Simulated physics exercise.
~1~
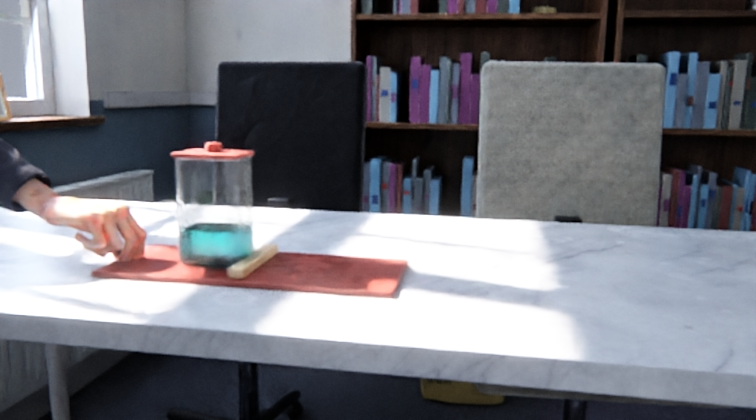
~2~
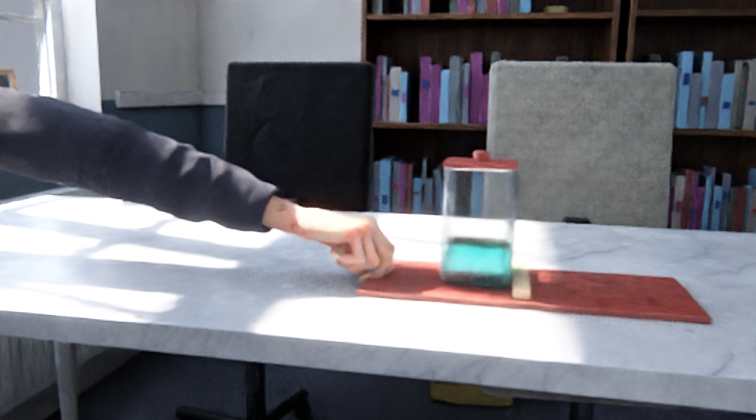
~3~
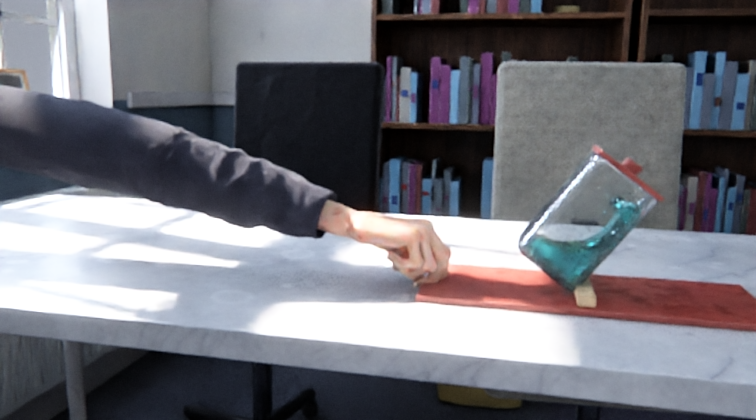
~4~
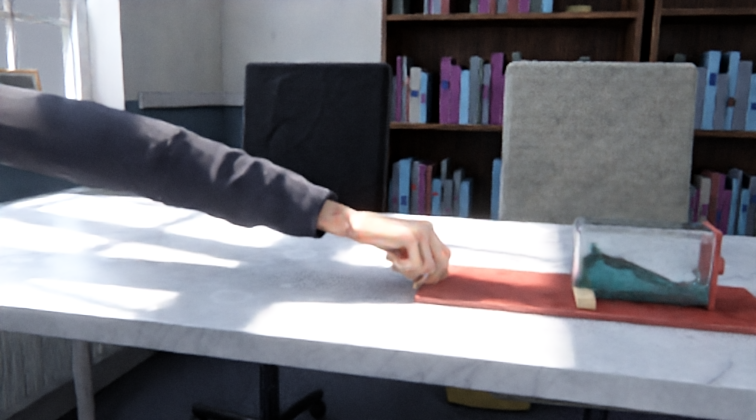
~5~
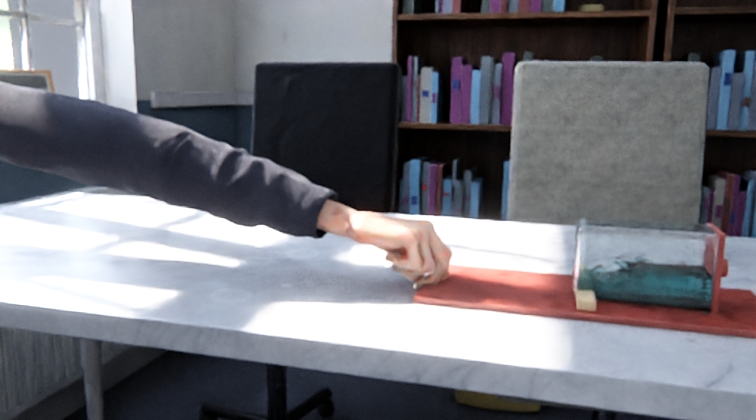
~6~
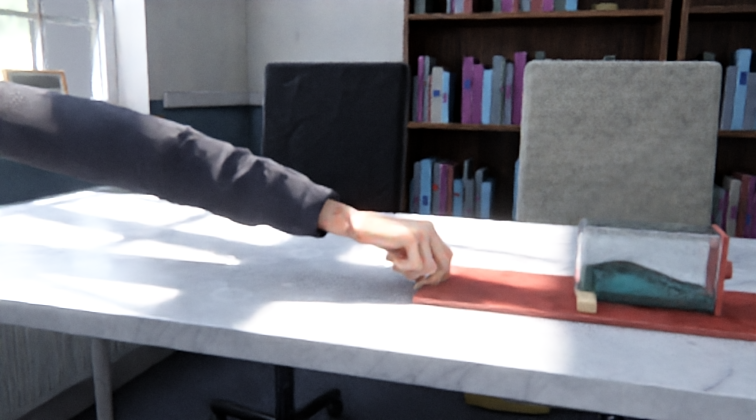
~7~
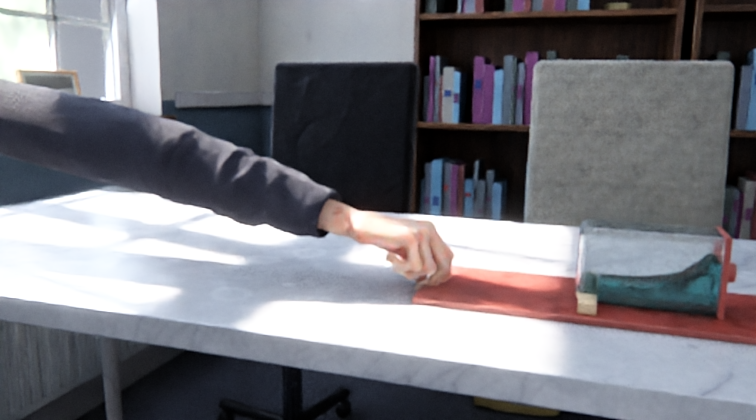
A hand in a dark sleeve grips the left end of a flat red board on a pale marbled table, seen from the front in a sunlit room with two chairs and bookshelves behind. On the board stands a clear square bottle with a red cap, partly filled with teal liquid, a low pale batten at its right foot. The hand slides the board to the right and brings it to a stop. The bottle tips over the batten, its liquid surging, and falls to the right. It ends lying on its side, the liquid still sloshing inside.
